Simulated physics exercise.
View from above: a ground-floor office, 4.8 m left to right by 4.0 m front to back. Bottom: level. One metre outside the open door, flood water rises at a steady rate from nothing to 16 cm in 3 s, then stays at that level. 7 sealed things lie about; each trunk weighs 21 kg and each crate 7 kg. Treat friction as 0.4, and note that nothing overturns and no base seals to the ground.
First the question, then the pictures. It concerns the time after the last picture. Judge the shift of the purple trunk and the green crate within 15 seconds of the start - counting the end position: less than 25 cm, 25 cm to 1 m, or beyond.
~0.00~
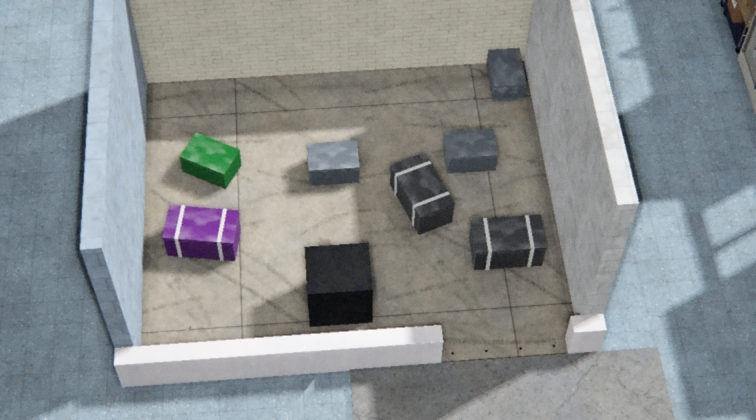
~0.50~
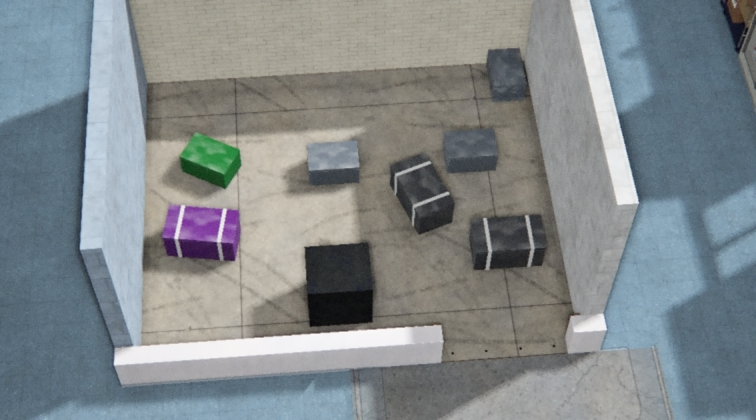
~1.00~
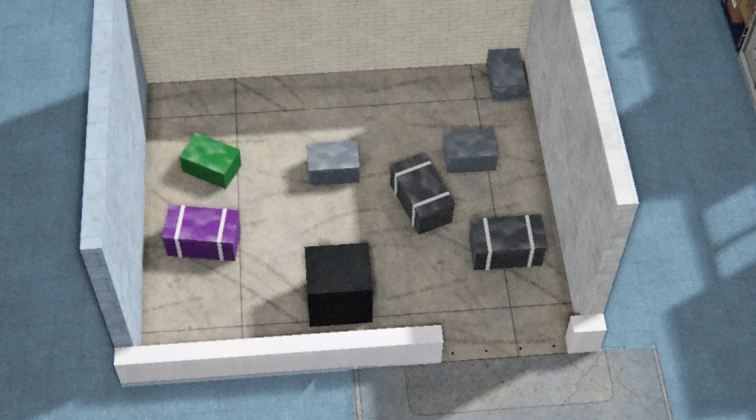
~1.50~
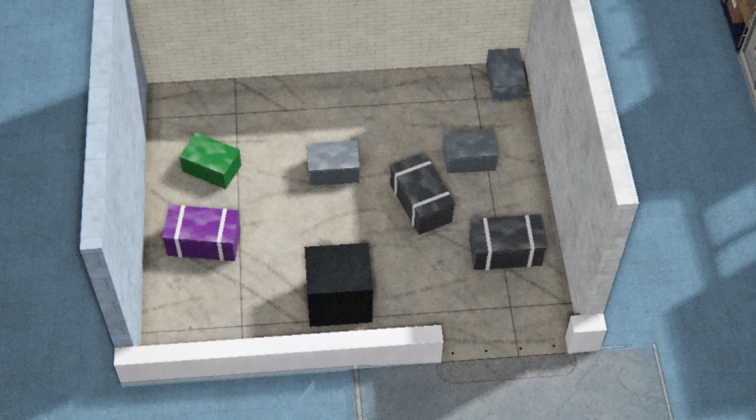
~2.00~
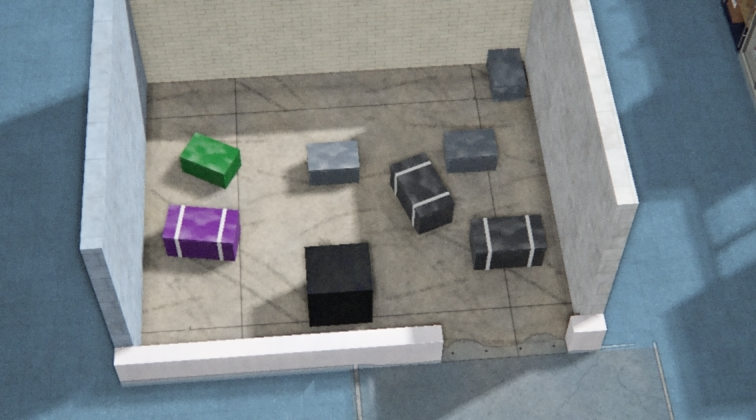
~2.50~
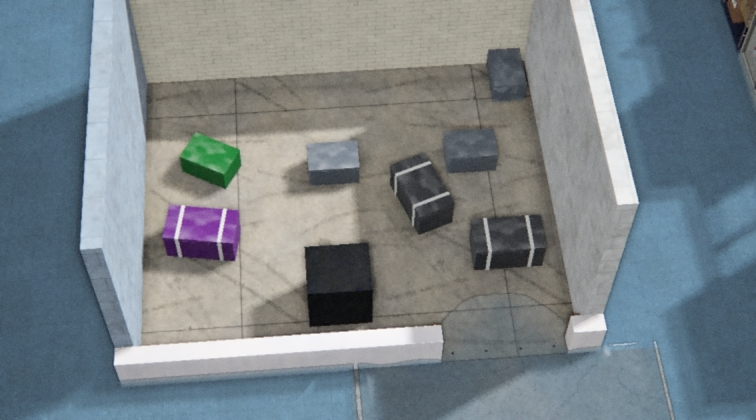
Expect the purple trunk to be well off its spot and the green crate to be well off its spot.
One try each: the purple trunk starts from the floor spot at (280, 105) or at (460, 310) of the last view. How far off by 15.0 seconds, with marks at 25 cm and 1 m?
Taking them in order, it is swept well off and then it is swept well off.
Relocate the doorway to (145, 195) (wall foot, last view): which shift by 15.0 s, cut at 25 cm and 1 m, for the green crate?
Well, the green crate really gets moving far.
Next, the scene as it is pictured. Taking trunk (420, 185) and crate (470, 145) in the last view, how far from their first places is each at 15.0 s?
200 cm, 300 cm.
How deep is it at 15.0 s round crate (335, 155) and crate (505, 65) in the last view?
Around 8 cm and 9 cm.
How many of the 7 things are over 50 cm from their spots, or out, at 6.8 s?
By my reckoning, 2.
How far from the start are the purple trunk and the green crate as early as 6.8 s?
Close to 0 cm for the first and 0 cm for the second.
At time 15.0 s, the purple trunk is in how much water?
Somewhere close to 11 cm.
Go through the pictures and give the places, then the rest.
In the first frame, the purple trunk at (201, 224), on the bottom; the green crate at (209, 153) rests on the ground; water covers 0.0 m2; 0 of 7 have shifted.
In the second frame, the purple trunk at (201, 224) rests on the ground; the green crate at (209, 153), on the bottom; water covers 0.0 m2; 0 of 7 have shifted.
In the third frame, the purple trunk at (201, 224), on the bottom; the green crate at (209, 153) rests on the ground; 0.0 m2 under water; 0 of 7 have shifted.
In the fourth frame, the purple trunk at (201, 224), on the bottom; the green crate at (209, 153), on the bottom; 0.0 m2 under water; 0 of 7 have shifted.
In the fifth frame, the purple trunk at (201, 224) rests on the ground; the green crate at (209, 153) rests on the ground; 0.0 m2 under water; 0 of 7 have shifted.
In the sixth frame, the purple trunk at (201, 224), on the bottom; the green crate at (209, 153), on the bottom; water covers 0.7 m2; 0 of 7 have shifted.
After 3.5 s the purple trunk is near (201, 224), 0.0 m from its start, aground; the green crate is near (209, 153), 0.0 m from its start, aground; 0 afloat.
After 6.8 s the purple trunk is near (201, 224), 0.0 m from its start, aground; the green crate is near (209, 153), 0.0 m from its start, aground; 2 afloat.
After 11.0 s the purple trunk is near (201, 224), 0.0 m from its start, aground; the green crate is near (184, 177), 0.5 m from its start, afloat; 5 afloat.
After 15.0 s the purple trunk is near (247, 321), 1.4 m from its start, afloat; the green crate is near (169, 296), 2.0 m from its start, afloat; 7 afloat.
